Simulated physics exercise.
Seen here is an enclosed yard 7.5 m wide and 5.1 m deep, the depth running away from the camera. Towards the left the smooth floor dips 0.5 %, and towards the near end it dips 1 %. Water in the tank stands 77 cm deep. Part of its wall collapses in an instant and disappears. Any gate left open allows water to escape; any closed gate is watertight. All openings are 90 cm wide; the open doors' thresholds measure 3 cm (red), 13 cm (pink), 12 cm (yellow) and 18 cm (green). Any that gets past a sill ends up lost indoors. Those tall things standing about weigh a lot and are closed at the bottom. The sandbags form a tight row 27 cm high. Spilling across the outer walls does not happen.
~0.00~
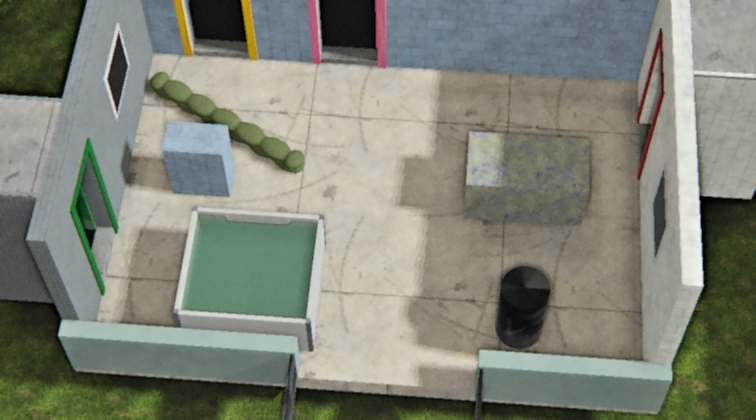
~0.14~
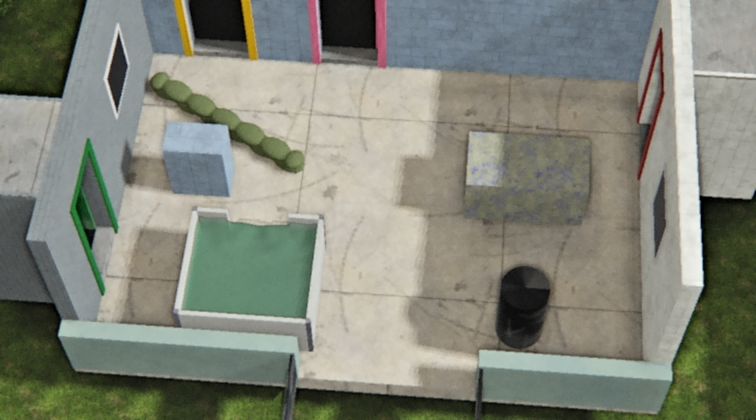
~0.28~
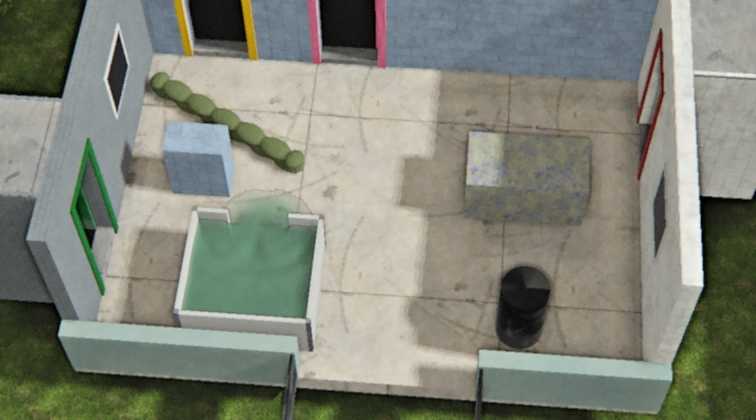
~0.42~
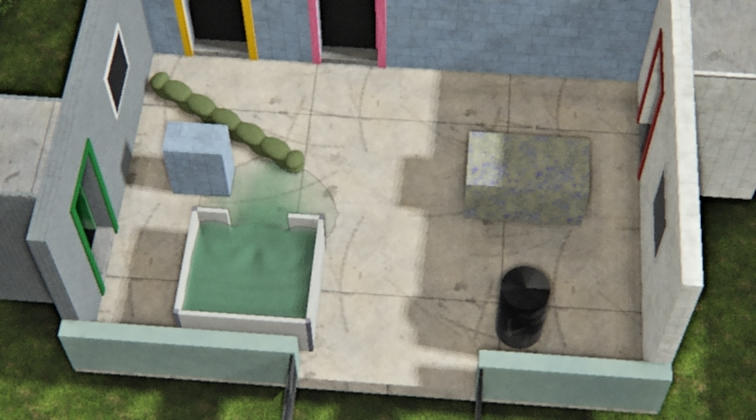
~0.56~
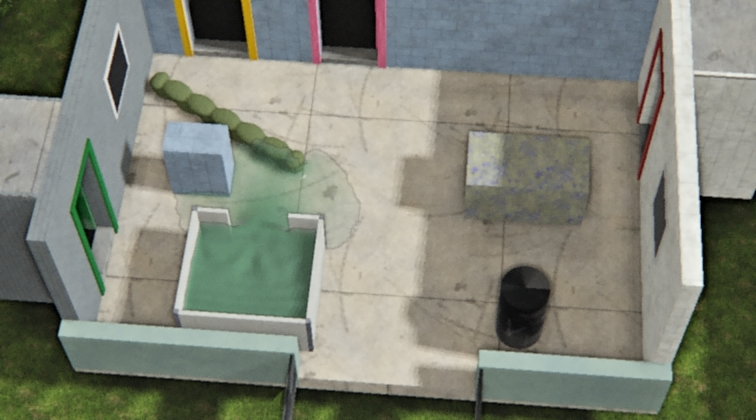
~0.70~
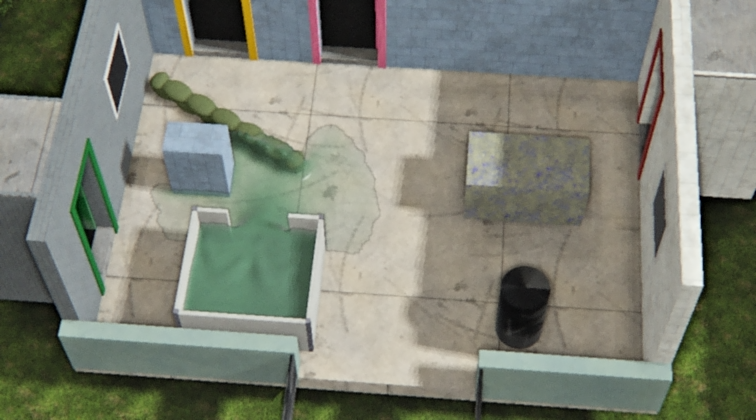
Green-tinted water sits still in a white-walled tank at the left of an enclosed yard, until part of the tank's far wall vanishes. The water pours out through the gap, runs back to the row of green bushes, and spreads across the pale floor to both sides, around the blue block.
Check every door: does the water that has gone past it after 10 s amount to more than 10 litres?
Red door: It does. Pink door: It does not. Yellow door: It does not. Green door: It does not.
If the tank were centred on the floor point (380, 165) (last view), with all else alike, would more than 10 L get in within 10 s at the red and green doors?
Well, red ends up beyond the mark and green ends up inside the mark.
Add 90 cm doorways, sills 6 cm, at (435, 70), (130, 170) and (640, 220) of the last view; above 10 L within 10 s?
Note, doorways in listed order: Goes beyond, goes beyond, stays short.
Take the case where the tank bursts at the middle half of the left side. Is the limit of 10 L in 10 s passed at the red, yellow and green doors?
Door by door - red: Within bounds, yellow: Within bounds, green: Out of bounds.
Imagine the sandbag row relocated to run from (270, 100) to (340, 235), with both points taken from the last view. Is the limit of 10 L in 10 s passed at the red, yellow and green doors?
Red within the limit, yellow beyond the limit, green within the limit.
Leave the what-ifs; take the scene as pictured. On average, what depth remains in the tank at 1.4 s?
The mean depth is around 47 cm.
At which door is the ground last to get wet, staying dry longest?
Red.
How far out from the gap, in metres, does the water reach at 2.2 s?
Distance: Approx. 5.4 m.
After 1.4 s water covers 30 % of the floor and is deepest (44 cm) near (263, 169); red door not reached, pink door 3 cm at the sill, 0 L in, yellow door not reached, green door not reached.
After 2.2 s water covers 45 % of the floor and is deepest (32 cm) near (275, 170); red door not reached, pink door 12 cm at the sill, 0 L in, yellow door 9 cm at the sill, 0 L in, green door 6 cm at the sill, 0 L in.
After 3.5 s water covers 60 % of the floor and is deepest (24 cm) near (275, 170); red door 6 cm at the sill, 0 L in, pink door 5 cm at the sill, 0 L in, yellow door 6 cm at the sill, 0 L in, green door 8 cm at the sill, 0 L in.
After 6.0 s water covers 75 % of the floor and is deepest (21 cm) near (92, 346); red door 9 cm at the sill, 47 L in, pink door 3 cm at the sill, 0 L in, yellow door 3 cm at the sill, 0 L in, green door 7 cm at the sill, 0 L in.
After 10.0 s water covers 90 % of the floor and is deepest (14 cm) near (144, 350); red door 5 cm at the sill, 86 L in, pink door 4 cm at the sill, 0 L in, yellow door 4 cm at the sill, 0 L in, green door 9 cm at the sill, 0 L in.
